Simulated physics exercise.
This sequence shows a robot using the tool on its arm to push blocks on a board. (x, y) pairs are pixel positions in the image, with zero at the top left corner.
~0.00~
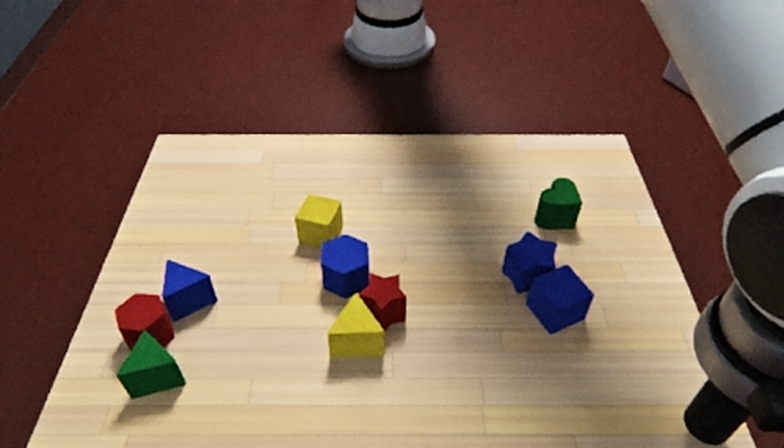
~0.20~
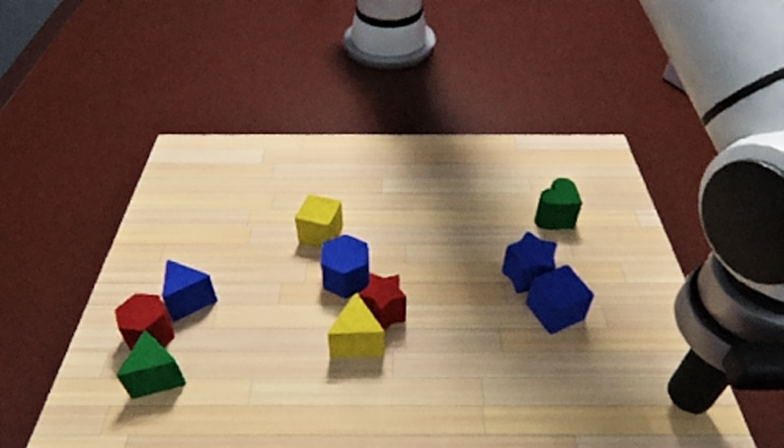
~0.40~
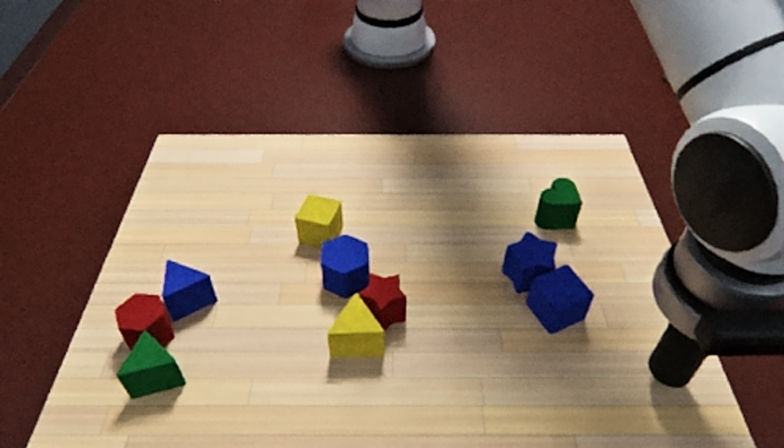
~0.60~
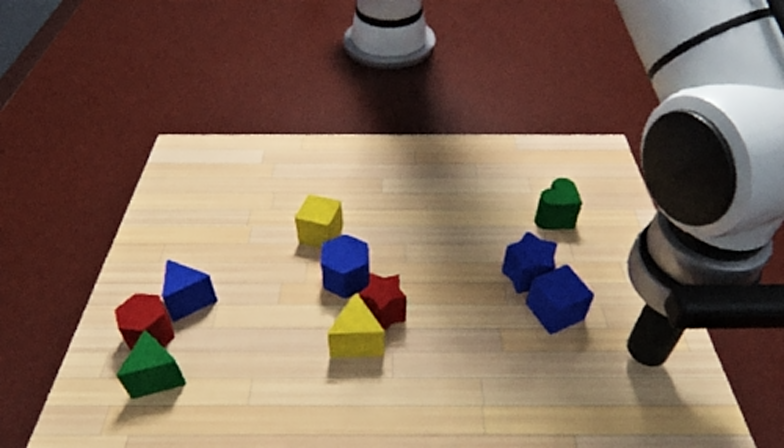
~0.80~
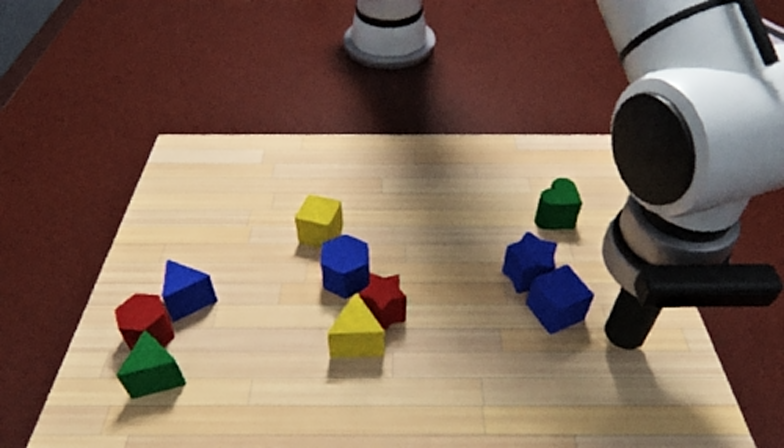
At the start, a robot arm holds its dark tool near the lower right corner of a wooden board scattered with coloured blocks. The arm then moves the tool left and up the board, closer to the blue cube beside the blue star, while all the blocks stay still.
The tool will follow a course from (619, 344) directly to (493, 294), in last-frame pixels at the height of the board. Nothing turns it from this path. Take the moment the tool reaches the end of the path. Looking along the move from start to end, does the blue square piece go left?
The answer is no.
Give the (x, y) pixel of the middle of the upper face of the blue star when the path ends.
Put as a pixel place, it's (491, 209).
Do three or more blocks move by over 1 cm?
No
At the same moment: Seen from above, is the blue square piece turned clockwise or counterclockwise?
From above, it looks like the blue square piece goes clockwise.
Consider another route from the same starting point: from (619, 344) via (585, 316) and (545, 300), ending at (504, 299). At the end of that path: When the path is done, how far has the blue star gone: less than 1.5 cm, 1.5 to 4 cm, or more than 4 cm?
If I had to pick, the blue star travels from 1.5 to 4 cm here.
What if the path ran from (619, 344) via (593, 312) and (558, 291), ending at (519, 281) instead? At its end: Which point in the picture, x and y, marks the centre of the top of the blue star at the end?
Its top middle is near (496, 235).
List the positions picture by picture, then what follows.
In the first frame, lower end of the tool (706, 424), tops of blocks, blue star (534, 251), blue square piece (563, 286).
In the second frame, tool (689, 395), blocks as before.
In the third frame, tool (669, 369), blocks as before.
In the fourth frame, tool (647, 349), blocks as before.
In the fifth frame, tool (624, 333), blue star (534, 251), blue square piece (563, 286).
On the path given first. One third of the way, tool (579, 316); blue star (522, 242); blue square piece (548, 277).
Two thirds of the way, tool (534, 298); blue star (499, 223); blue square piece (515, 254), turned 20° clockwise.
At the end, tool (495, 283); blue star (491, 209); blue square piece (499, 239), turned 30° clockwise.
